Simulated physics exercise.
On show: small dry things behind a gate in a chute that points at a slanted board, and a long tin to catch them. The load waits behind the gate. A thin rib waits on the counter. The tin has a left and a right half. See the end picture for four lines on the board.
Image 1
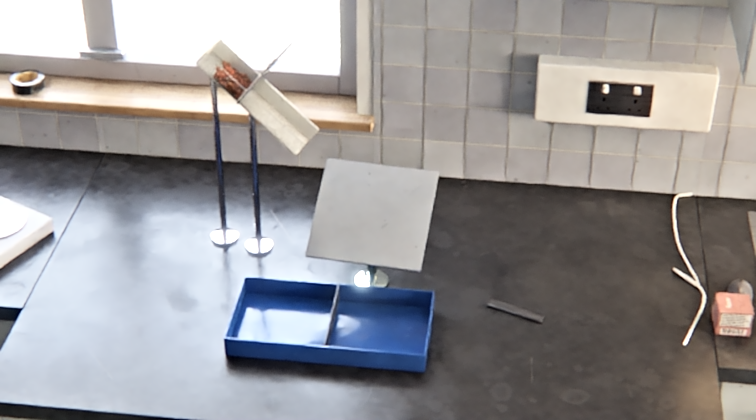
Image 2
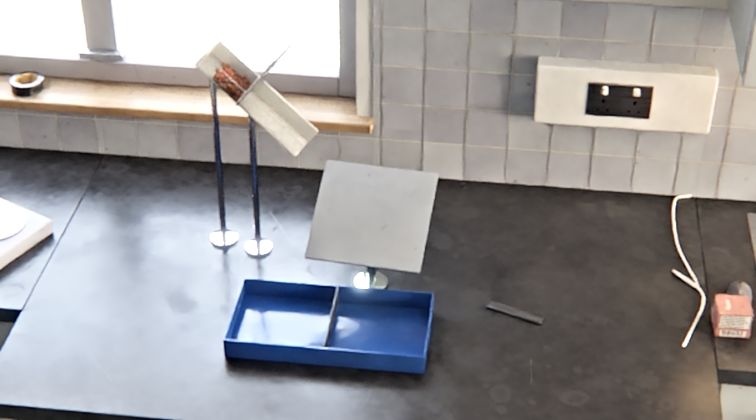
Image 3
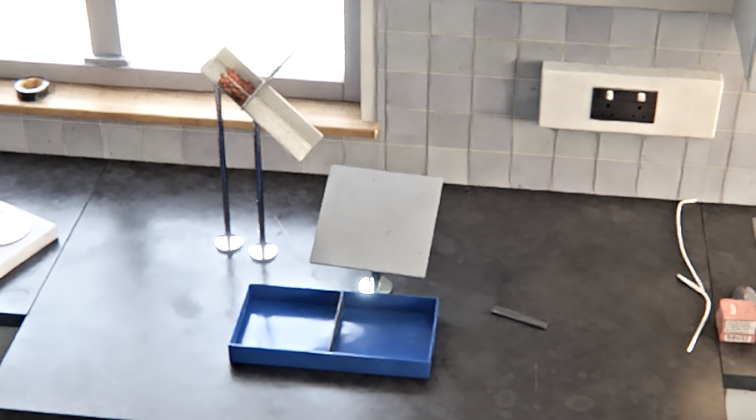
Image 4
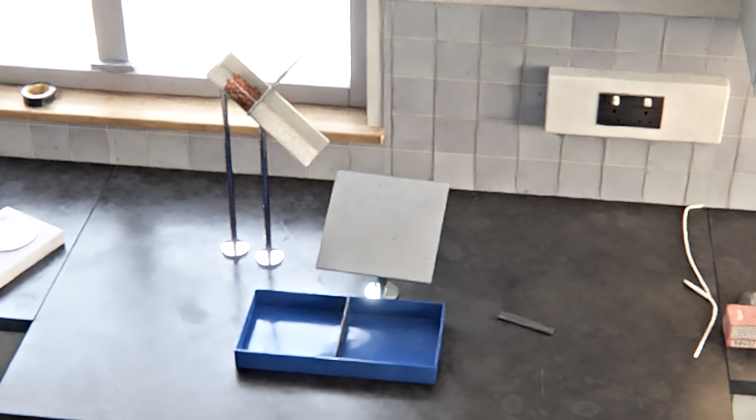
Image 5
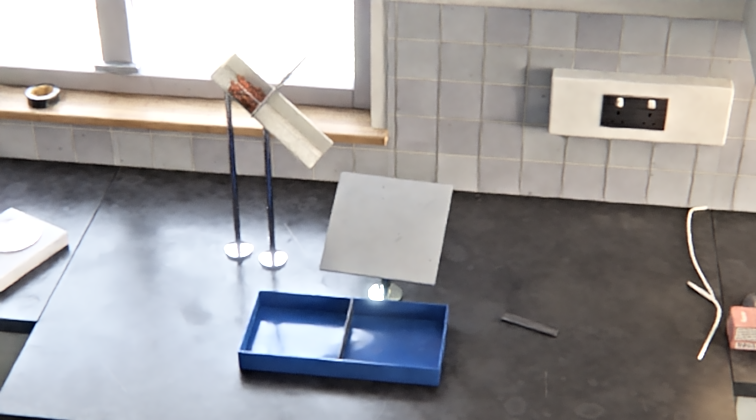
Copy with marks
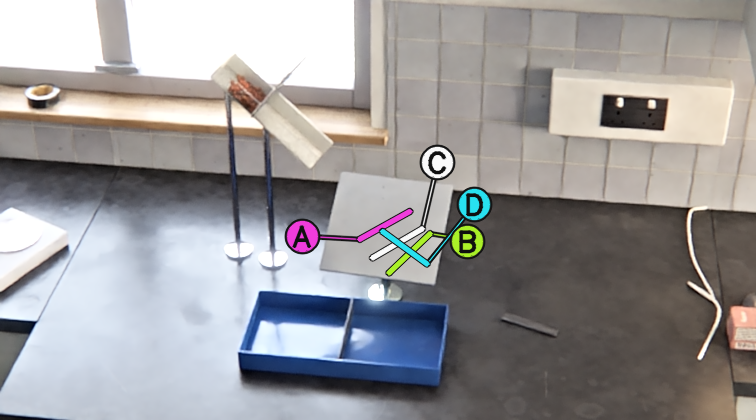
A dark kitchen counter beneath a window and a pale tiled wall with a double socket is seen from slightly above. A tilted, pale chute holding reddish-brown pieces stands on two thin legs at left, above a slanted grey board and a blue, two-part tray, with a thin dark strip and a white cable to the right. The objects stay still while the camera shifts slightly.
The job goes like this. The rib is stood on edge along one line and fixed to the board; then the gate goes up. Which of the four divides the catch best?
It is C.
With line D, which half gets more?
Right.
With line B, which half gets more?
Right.
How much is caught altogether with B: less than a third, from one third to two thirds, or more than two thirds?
It is more than two thirds.
On the marked copy, line A from (409, 211) to (359, 239); line B from (430, 233) to (388, 272); line C from (422, 228) to (372, 257); line D from (382, 231) to (427, 263).
With A, of what is caught, nearly all in the left half, a small part in the right.
With B, of what is caught, a small part in the left half, most in the right.
With C, of what is caught, about a third in the left half, about two thirds in the right.
With D, of what is caught, a small part in the left half, most in the right.
